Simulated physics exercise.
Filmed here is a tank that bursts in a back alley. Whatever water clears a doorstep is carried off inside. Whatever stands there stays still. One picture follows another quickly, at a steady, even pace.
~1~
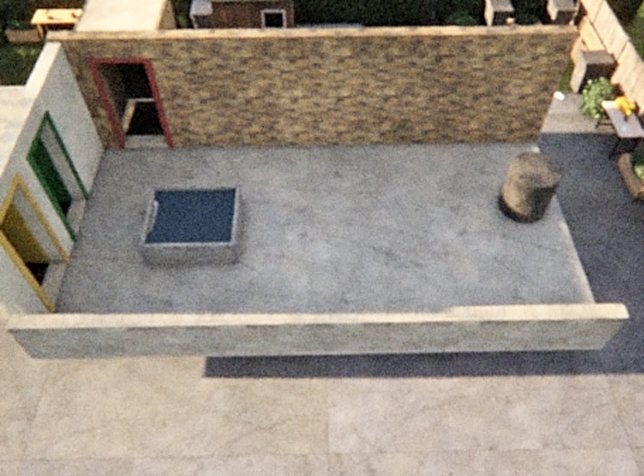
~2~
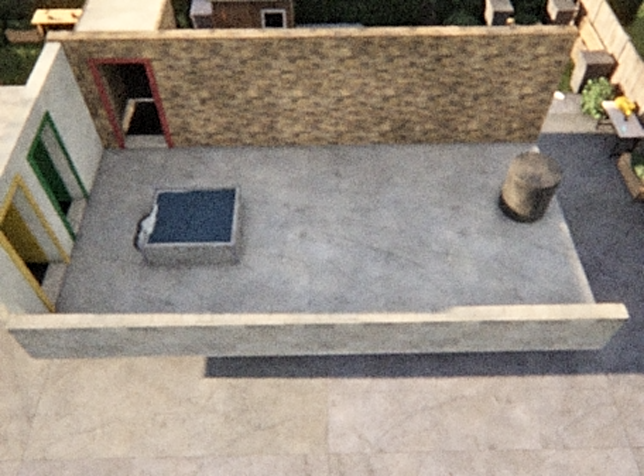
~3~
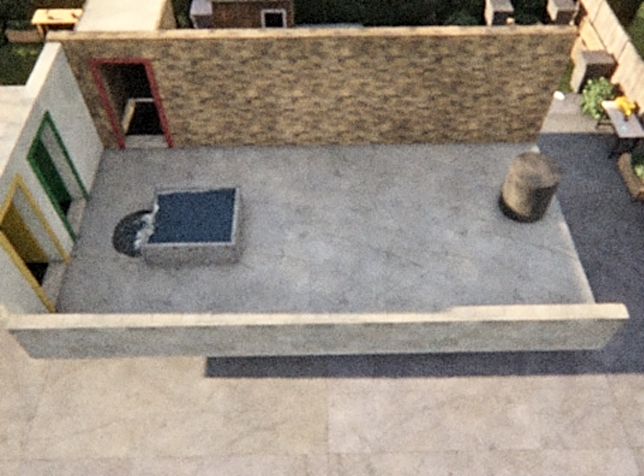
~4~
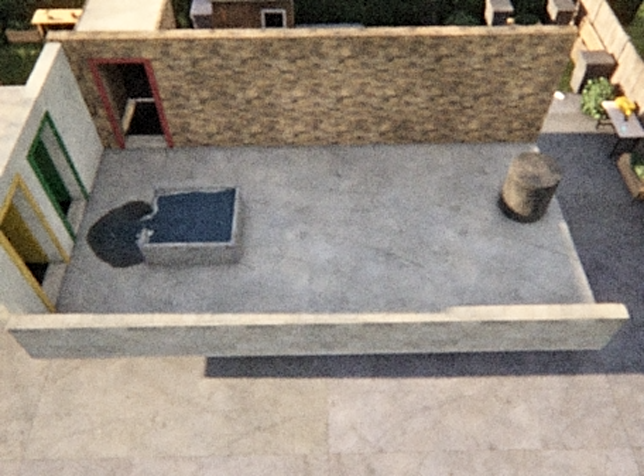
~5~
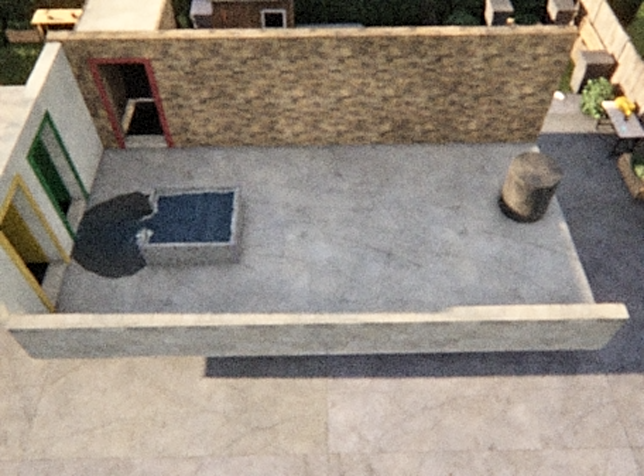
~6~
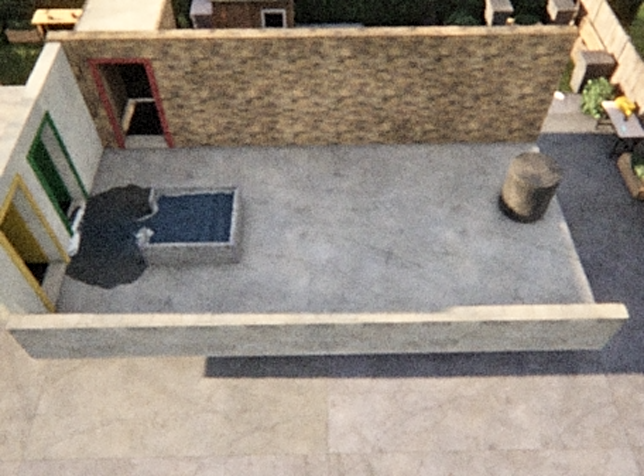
The clip opens on a walled yard with still, dark blue water in a low stone tank. The tank's left side breaks and water pours through the gap, spreading a dark patch leftward across the grey paving until it reaches the wall by the green and yellow doorframes.
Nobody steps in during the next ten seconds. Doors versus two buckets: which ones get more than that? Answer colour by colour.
At the end, the red door will not top two buckets; the green door will top two buckets; the yellow door will not top two buckets.
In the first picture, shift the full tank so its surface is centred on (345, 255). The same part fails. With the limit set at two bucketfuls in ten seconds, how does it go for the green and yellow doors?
Result - green door undershoots, yellow door undershoots.
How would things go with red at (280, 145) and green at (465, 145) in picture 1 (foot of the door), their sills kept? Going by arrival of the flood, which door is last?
Answer: The green-painted one.
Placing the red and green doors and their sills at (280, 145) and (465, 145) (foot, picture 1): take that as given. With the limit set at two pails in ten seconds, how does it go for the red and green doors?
Result: Red remains beneath it, green remains beneath it.
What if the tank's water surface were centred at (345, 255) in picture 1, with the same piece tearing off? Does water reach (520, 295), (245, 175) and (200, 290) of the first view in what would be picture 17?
Result: Spared; spared; inundated.
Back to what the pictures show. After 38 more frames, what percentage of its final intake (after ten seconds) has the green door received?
Share at that point: Close to 100 in a hundred.
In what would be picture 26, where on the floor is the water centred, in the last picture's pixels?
My guess is about (149, 237).
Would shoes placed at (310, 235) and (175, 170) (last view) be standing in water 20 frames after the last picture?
The first spot not yet wet, the second inundated.
A moment on, water covers 10 % of the floor; the red door not reached, the green door over two buckets in, the yellow door wet at the sill, nothing in.
Next, water covers 10 % of the floor; the red door wet at the sill, nothing in, the green door over two buckets in, the yellow door wet at the sill, nothing in.
Then, water covers 25 % of the floor; the red door wet at the sill, nothing in, the green door far over two buckets in, the yellow door wet at the sill, nothing in.
Later, water covers 45 % of the floor; the red door wet at the sill, nothing in, the green door far over two buckets in, the yellow door wet at the sill, nothing in.
In the end, water covers 75 % of the floor; the red door wet at the sill, nothing in, the green door far over two buckets in, the yellow door wet at the sill, nothing in.
